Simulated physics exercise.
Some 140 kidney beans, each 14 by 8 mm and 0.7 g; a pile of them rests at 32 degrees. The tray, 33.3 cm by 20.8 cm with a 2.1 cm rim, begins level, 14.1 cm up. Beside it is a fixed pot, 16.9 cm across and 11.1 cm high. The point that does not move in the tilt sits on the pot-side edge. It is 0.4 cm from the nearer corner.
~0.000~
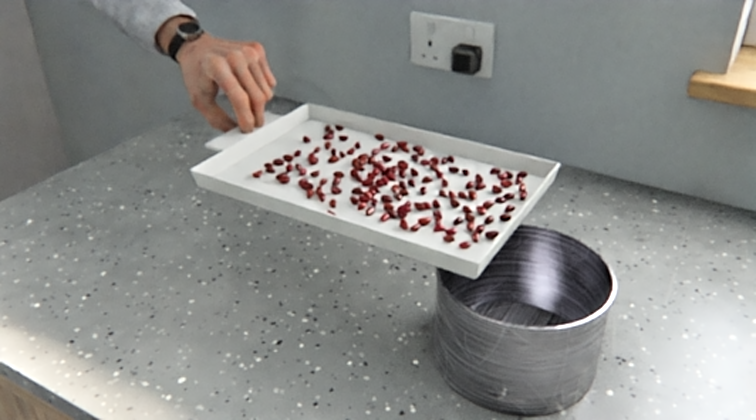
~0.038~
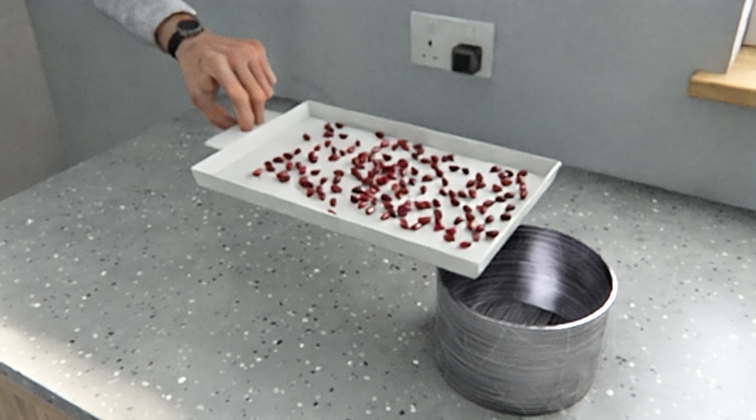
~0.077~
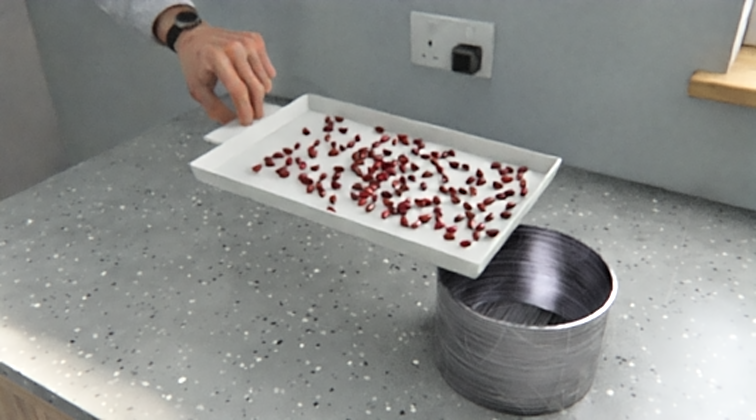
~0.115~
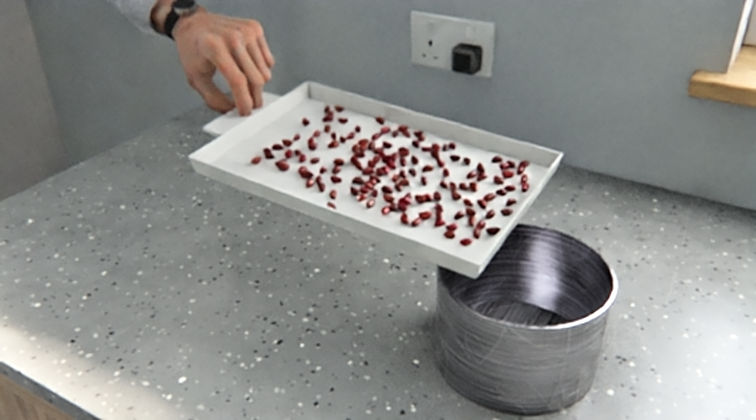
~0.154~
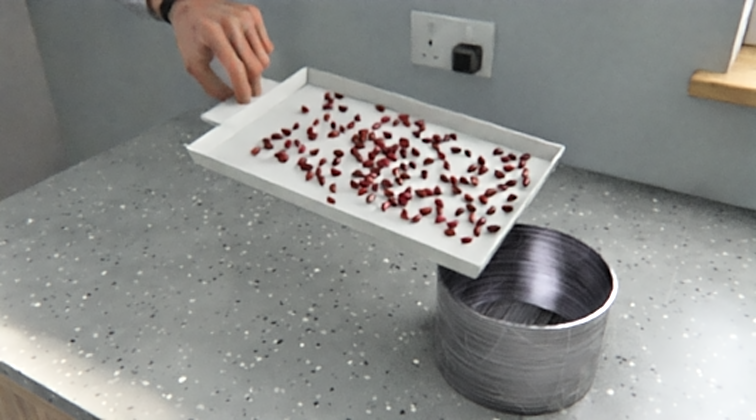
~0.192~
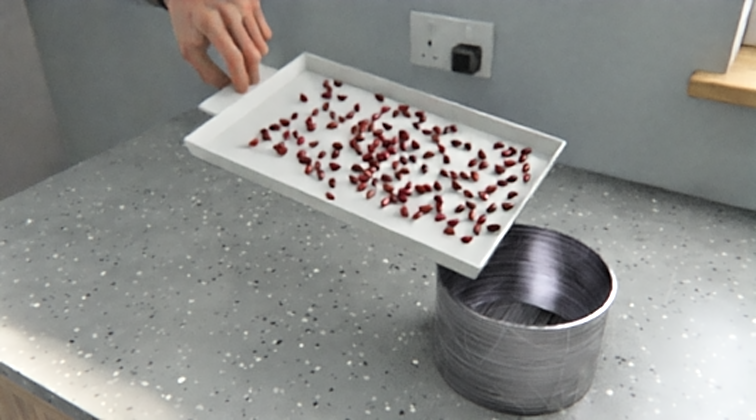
Dark red beans lying scattered on a white tray as a hand raises its left end, slanting it beside a dark pot.
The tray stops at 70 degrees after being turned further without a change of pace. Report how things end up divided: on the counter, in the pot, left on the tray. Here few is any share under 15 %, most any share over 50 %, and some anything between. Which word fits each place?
Counter: Most; pot: Few; tray: Some.
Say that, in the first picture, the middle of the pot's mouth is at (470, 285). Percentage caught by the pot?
About 40 per cent.
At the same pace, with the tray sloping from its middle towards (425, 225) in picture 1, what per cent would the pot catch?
The share comes to about 20 in a hundred.
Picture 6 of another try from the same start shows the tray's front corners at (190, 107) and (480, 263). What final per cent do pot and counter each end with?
Per cent by place - pot 20, counter 45.
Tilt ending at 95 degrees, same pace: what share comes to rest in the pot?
Around 0 per cent, then.
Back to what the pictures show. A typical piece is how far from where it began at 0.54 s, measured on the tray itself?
Displacement on the tray: Roughly 5 cm.
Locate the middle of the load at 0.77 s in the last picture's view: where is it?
(454, 228), roughly.
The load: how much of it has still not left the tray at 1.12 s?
About 55%.
After 0.54 s, tilt 40 degrees; the tray holds 100 %, the pot 0 %.
Then, at 0.77 s, tilt 59 degrees; the tray holds 100 %, the pot 0 %.
After 1.12 s, tilt 70 degrees; the tray holds 55 %, the pot 0 %.
By 3.0 s all is still; counter 75 %, pot 5 %, tray 25 %.
